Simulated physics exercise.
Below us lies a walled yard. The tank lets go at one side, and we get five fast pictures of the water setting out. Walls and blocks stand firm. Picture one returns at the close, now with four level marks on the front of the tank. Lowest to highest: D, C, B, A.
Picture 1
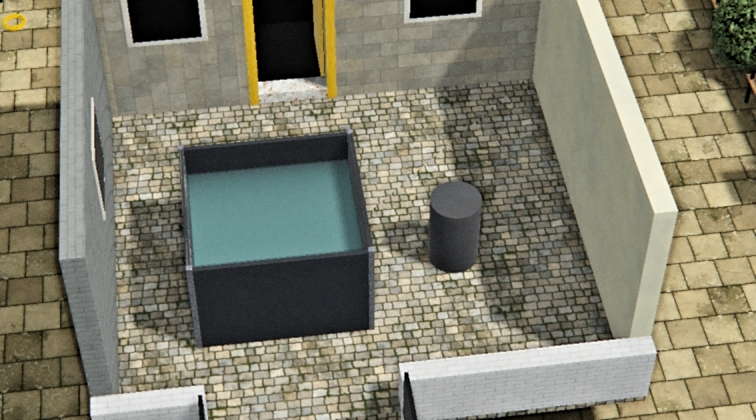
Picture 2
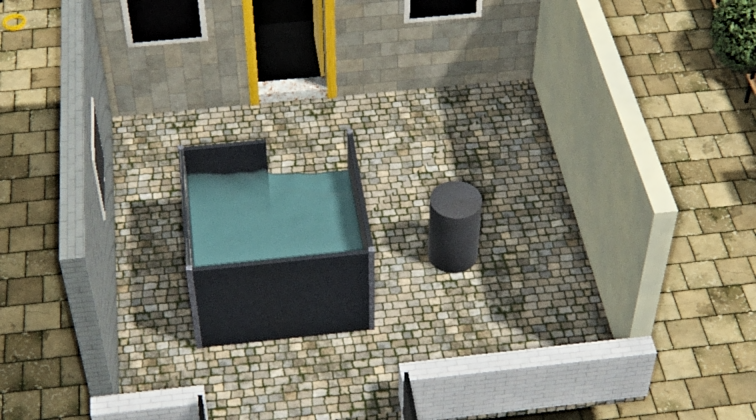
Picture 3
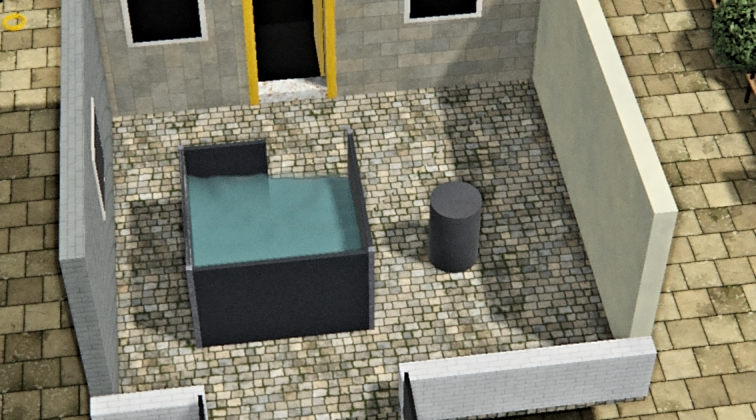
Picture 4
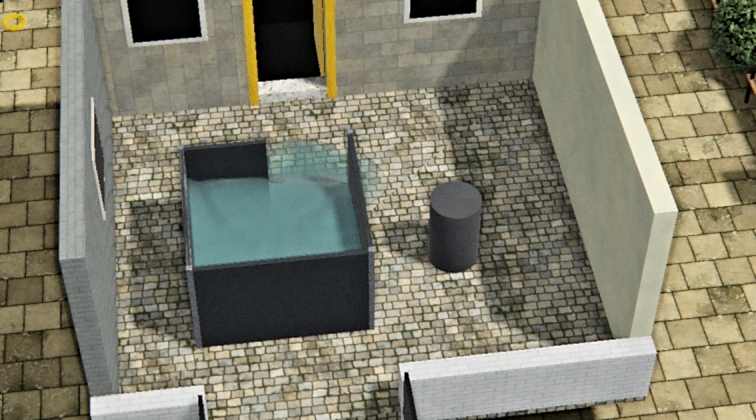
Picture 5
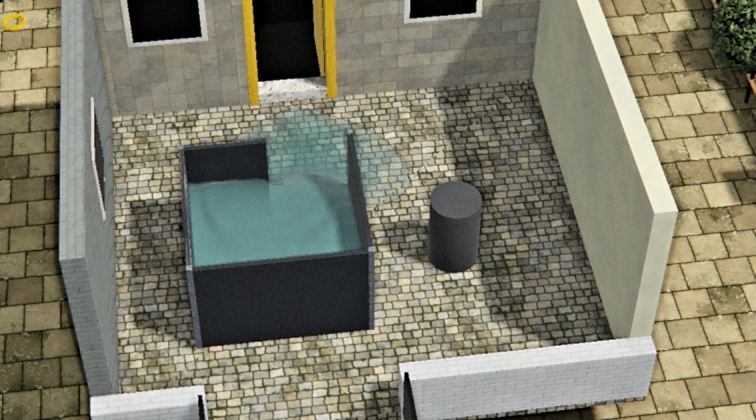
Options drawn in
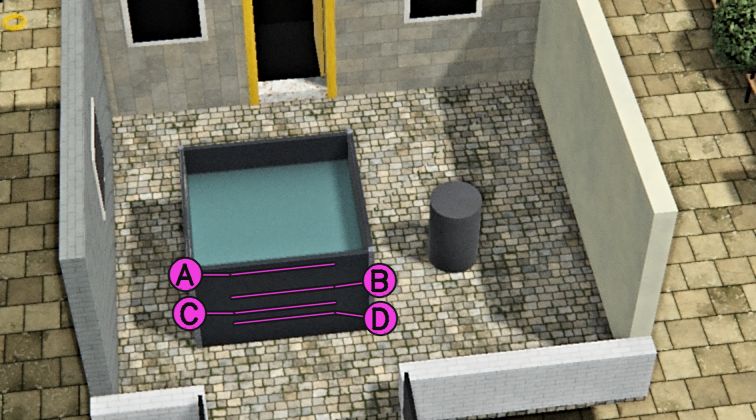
Water pours through a gap in the dark tank's back wall and spreads across the paving.
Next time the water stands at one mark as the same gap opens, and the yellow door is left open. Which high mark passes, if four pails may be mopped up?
It is D.
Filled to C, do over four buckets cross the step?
Yes, that goes wrong.
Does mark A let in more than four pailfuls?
Yes, that goes wrong.
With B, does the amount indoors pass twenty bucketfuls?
Yes.
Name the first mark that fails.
Here it is mark C.
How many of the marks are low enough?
One.
On the marked copy, A at (282, 269); B at (283, 292); C at (284, 307); D at (285, 318); from the bottom up D, C, B, A.
With A, dozens of bucketfuls pour in.
With B, dozens of bucketfuls pour in.
With C, about 11 bucketfuls get in.
With D, a bucket or two gets in.
